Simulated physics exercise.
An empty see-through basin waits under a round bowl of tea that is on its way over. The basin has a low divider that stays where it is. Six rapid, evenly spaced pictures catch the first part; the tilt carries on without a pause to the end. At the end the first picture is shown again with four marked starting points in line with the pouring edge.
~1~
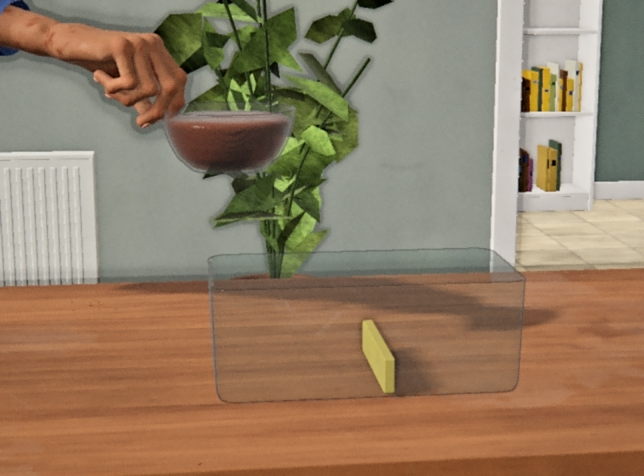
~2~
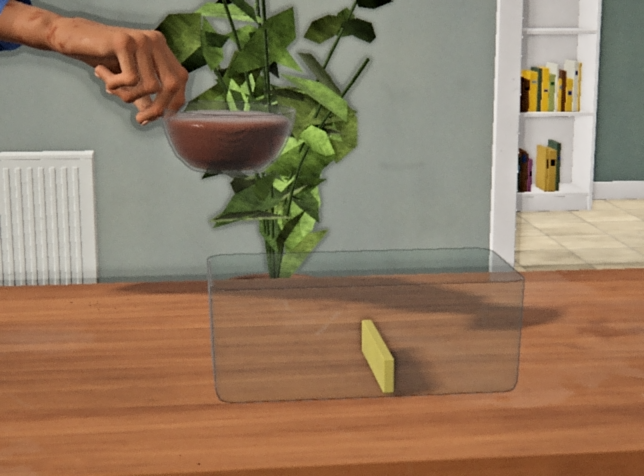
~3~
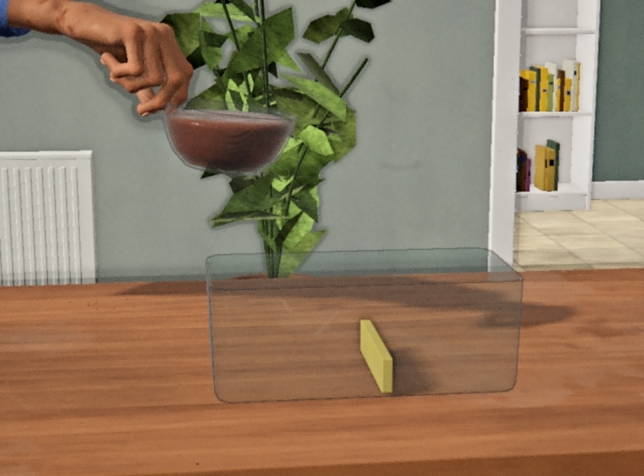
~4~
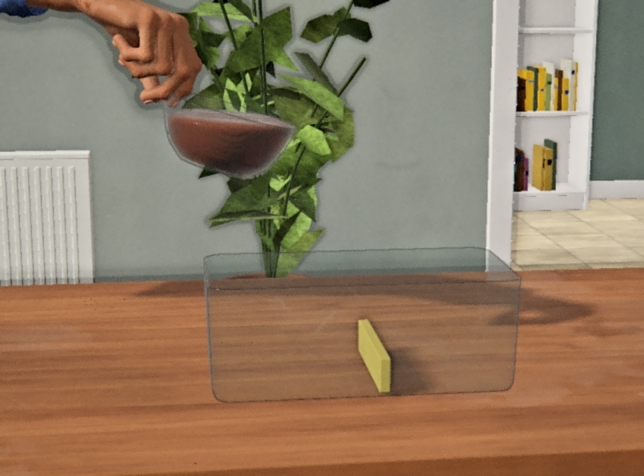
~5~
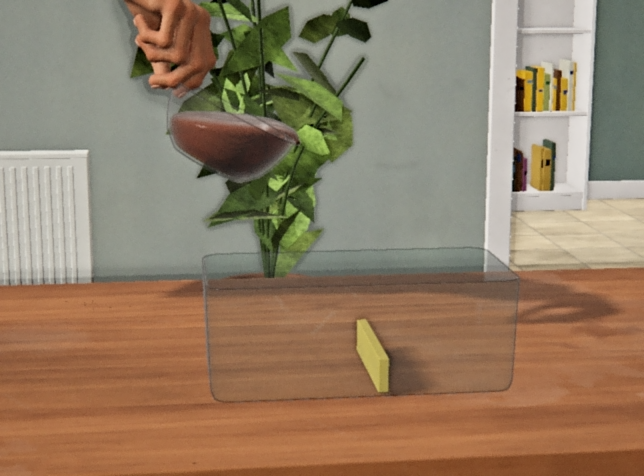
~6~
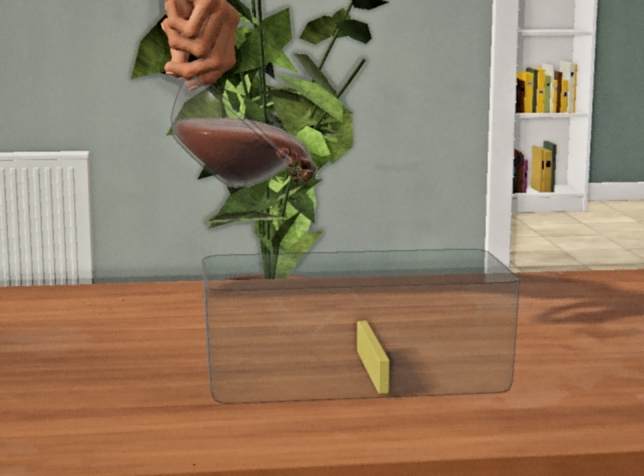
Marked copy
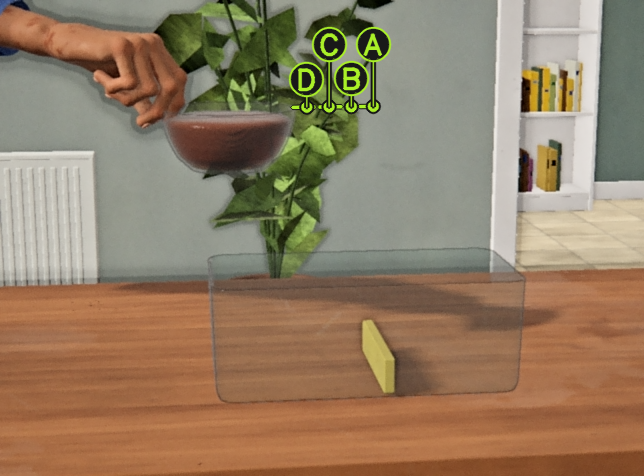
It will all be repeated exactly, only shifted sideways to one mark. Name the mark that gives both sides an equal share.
Dot C.
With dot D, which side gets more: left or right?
The left one.
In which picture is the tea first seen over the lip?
Picture 5.
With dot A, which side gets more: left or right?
More ends on the right.
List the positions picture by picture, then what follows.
Upright, lip at (292, 107); basin from (216, 402) to (518, 389); top of the wall at (378, 339); nothing has left yet.
Upright, lip at (293, 109); nothing has left yet.
Tipped about 8°, lip at (294, 116); nothing has left yet.
Tipped about 17°, lip at (294, 126); nothing has left yet.
Tipped about 29°, lip at (293, 140); tea is over the lip, down to (297, 143).
Tipped about 42°, lip at (290, 158); tea is over the lip, down to (296, 180).
On the marked copy, A at (373, 106); B at (351, 106); C at (329, 106); D at (306, 107).
With A, about 18 % ends left of the wall and 80 % right of it.
With B, about 27 % ends left of the wall and 72 % right of it.
With C, about 44 % ends left of the wall and 54 % right of it.
With D, about 71 % ends left of the wall and 27 % right of it.
